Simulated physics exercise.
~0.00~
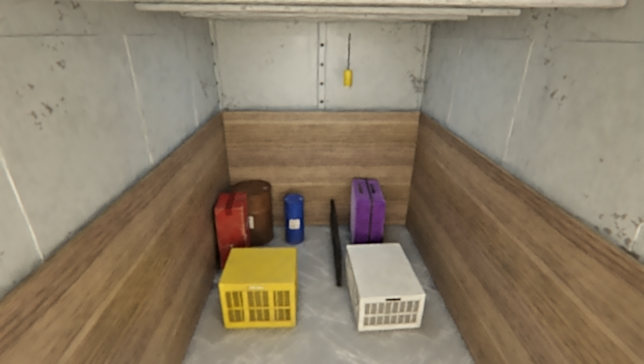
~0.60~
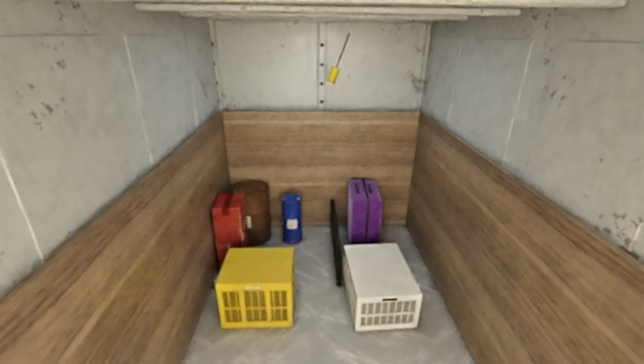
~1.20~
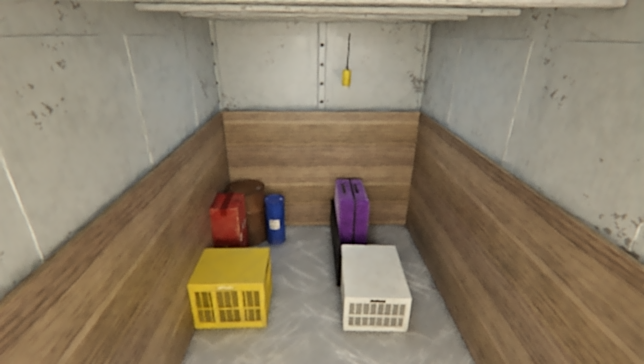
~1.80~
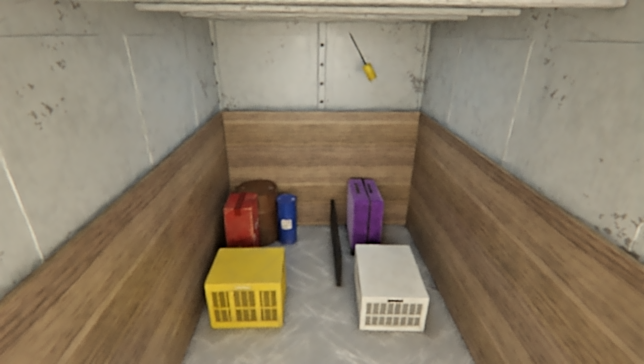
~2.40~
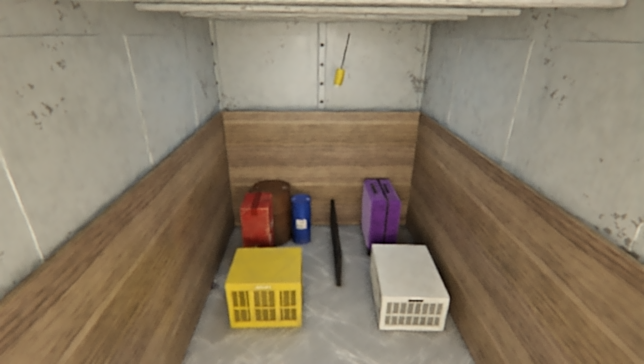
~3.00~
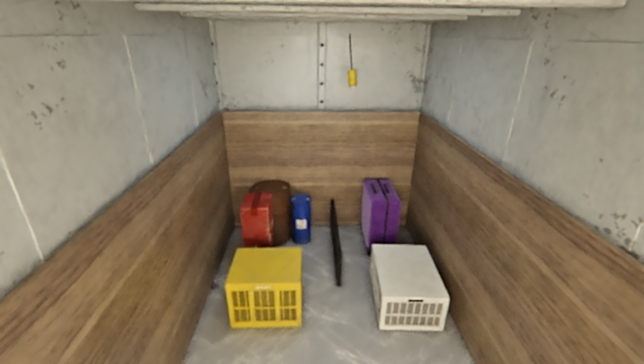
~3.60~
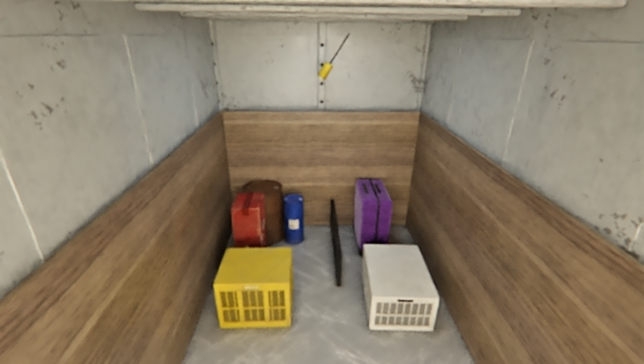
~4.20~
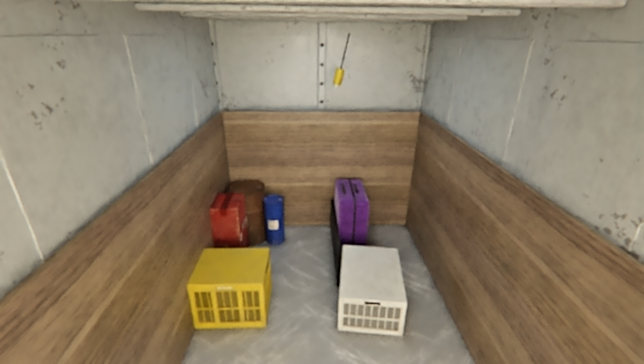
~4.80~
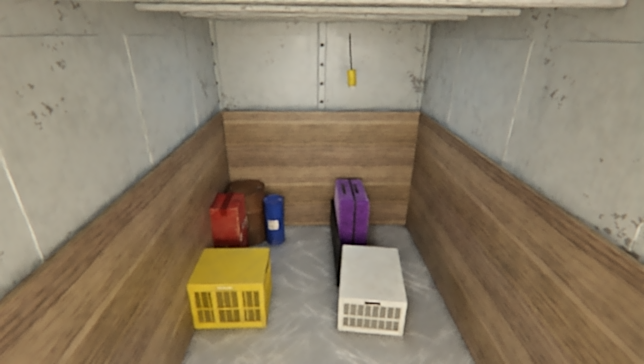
In this clip, a yellow lamp swings at the back of a van's load bay as cases, a drum, a canister and chests slide slightly left, then right, then left again, ending upright and at rest, with the blue canister and yellow chest left of where they began.
